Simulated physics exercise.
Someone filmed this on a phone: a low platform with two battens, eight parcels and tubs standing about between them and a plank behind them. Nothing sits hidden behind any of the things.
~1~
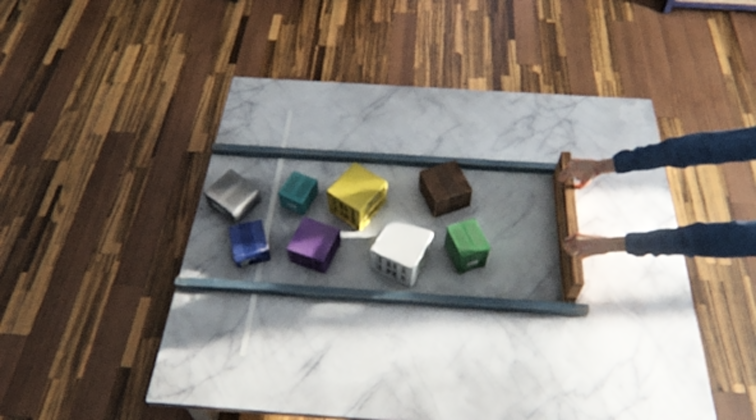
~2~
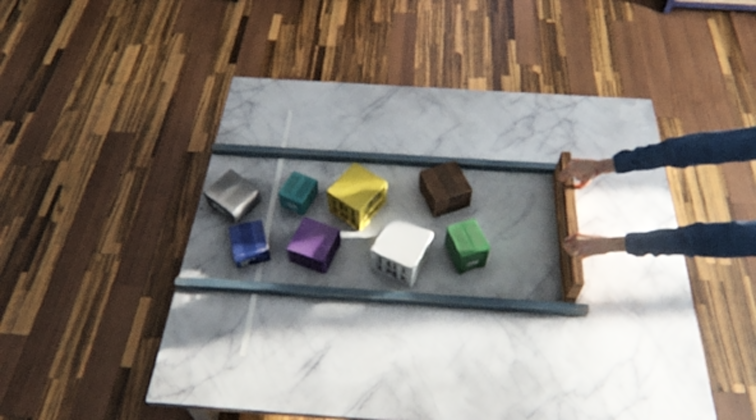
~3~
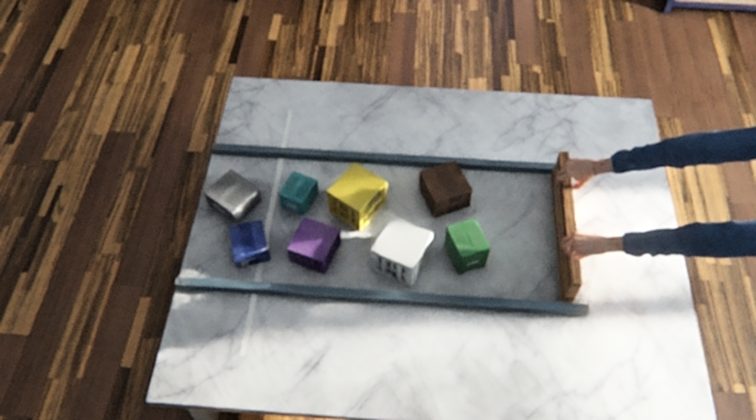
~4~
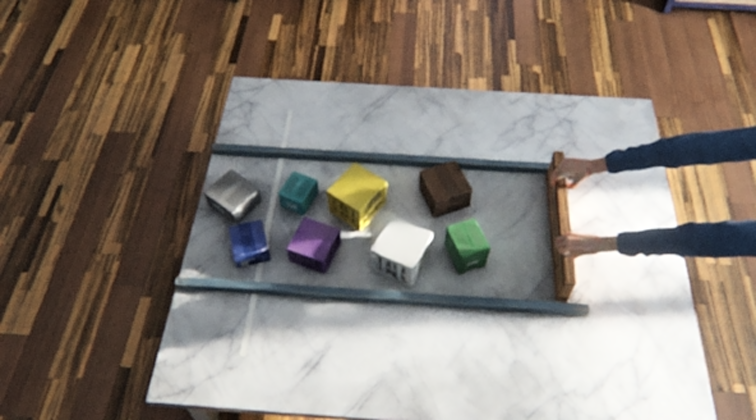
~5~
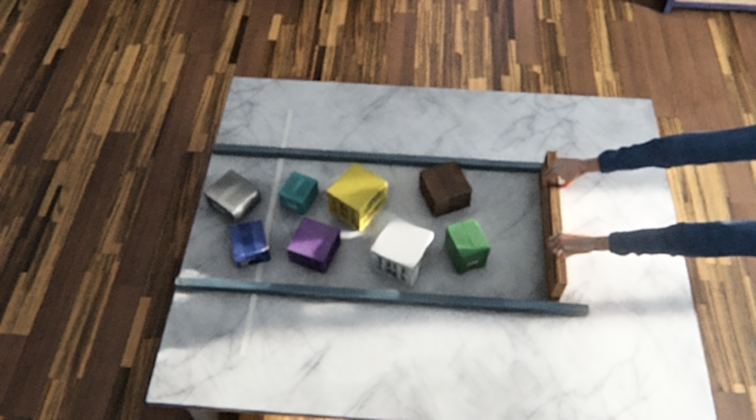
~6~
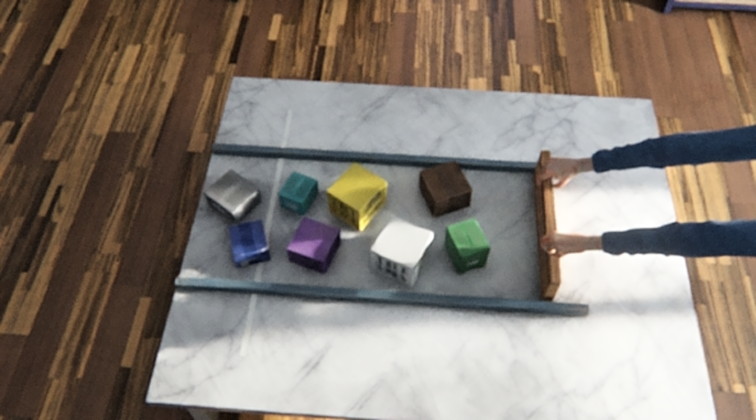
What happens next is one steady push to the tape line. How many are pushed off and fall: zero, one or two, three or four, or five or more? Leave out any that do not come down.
The fall count stops at three or four.
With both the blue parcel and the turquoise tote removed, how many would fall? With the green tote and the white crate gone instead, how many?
2 for the first case, 2 for the second.
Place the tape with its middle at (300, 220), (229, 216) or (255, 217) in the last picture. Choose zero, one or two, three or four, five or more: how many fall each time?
In that order: One to two; at least five; either three or four.
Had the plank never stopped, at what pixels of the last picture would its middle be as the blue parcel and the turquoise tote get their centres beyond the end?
Blue parcel: (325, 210); turquoise tote: (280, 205).
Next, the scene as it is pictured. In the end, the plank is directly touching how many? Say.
2.
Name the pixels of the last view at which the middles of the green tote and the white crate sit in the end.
Positions - first (249, 229), then (207, 247).
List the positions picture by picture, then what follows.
The first picture shows grey tote (233, 196); blue parcel (250, 243); turquoise tote (299, 193); plank (567, 225); tape (269, 218).
The second picture shows blue parcel (250, 243); green tote (466, 247).
The third picture shows turquoise tote (299, 193); purple crate (315, 245).
The fourth picture shows grey tote (233, 197); plank (560, 225).
The fifth picture shows blue parcel (250, 243); white crate (402, 252).
The sixth picture shows grey tote (233, 197); blue parcel (250, 243); turquoise tote (299, 193); plank (546, 224); tape (269, 218).
A little later, none off yet; grey tote at rest near (233, 197); blue parcel at rest near (250, 243); turquoise tote at rest near (299, 193).
When it is over, the number that fall off is three or four; down, purple crate, turquoise tote, blue parcel and grey tote.
